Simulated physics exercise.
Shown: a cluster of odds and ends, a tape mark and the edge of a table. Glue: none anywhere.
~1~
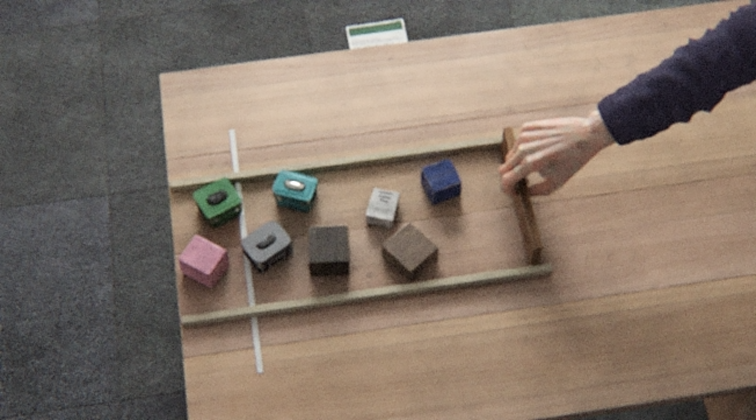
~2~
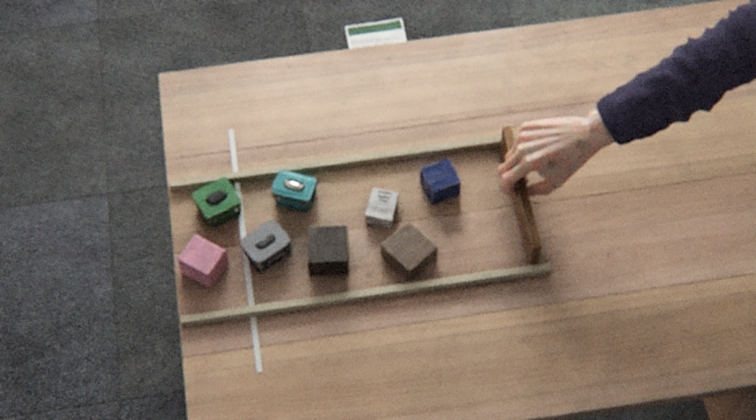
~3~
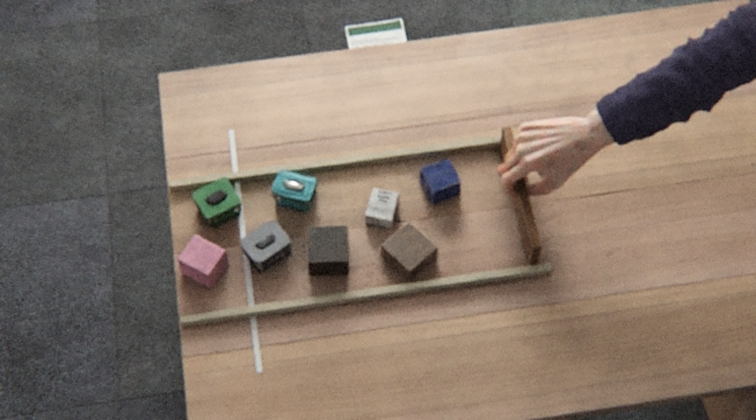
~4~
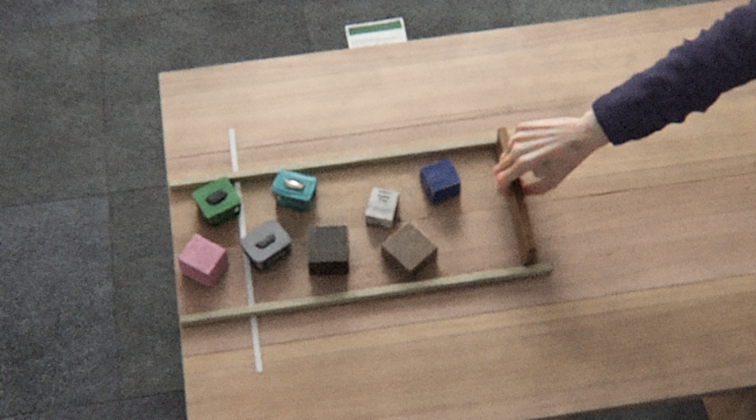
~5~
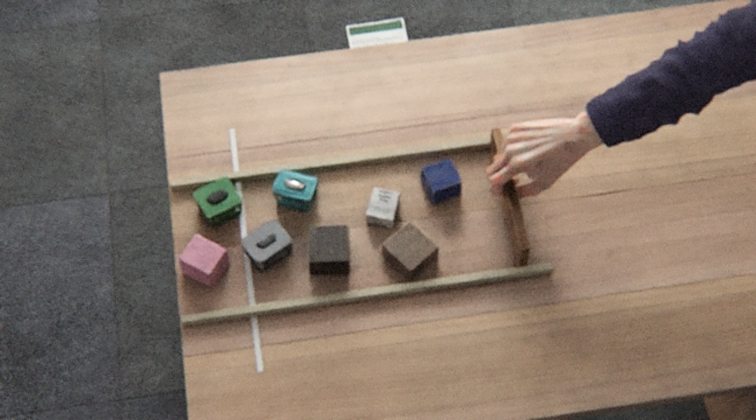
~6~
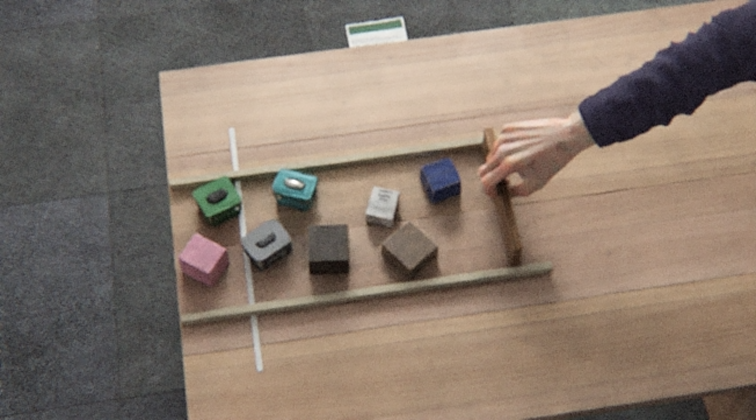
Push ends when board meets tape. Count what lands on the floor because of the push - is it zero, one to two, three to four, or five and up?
Three to four come down.
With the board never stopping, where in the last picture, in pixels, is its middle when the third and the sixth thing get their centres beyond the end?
Its middle is near (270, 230) and then near (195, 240).
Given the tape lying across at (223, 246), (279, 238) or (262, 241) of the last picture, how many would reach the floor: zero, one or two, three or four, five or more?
Five or over; one or two; three to four.
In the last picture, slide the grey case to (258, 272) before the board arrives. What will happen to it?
In that case it plunges.
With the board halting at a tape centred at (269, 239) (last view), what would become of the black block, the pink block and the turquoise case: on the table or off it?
Note: Black block remains; pink block drops down; turquoise case remains.
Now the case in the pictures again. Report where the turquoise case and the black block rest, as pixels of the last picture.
The turquoise case comes to rest close to (189, 212), while the black block rests close to (185, 266).
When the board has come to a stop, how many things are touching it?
I count 3 of them.
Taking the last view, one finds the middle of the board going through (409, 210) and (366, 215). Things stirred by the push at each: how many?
3 and 5.
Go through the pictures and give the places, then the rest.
In the first picture, pink block (204, 262); green case (219, 203); grey case (267, 247); board (521, 196); tape (245, 244).
In the second picture, green case (218, 203); brown block (409, 250).
In the third picture, grey case (266, 247); blue box (440, 181).
In the fourth picture, pink block (203, 261); black block (328, 250).
In the fifth picture, green case (219, 203); white box (383, 208).
In the sixth picture, pink block (204, 261); green case (218, 202); grey case (267, 245); board (502, 197); tape (245, 243).
A little later, none off yet; pink block at rest near (204, 261); green case at rest near (218, 202); grey case at rest near (267, 245).
Next, none off yet; pink block shifted about its own width near (178, 265); green case at rest near (218, 202); grey case shifted about its own width near (219, 250).
When it is over, the number that fall off is three or four; down, grey case, green case and pink block.
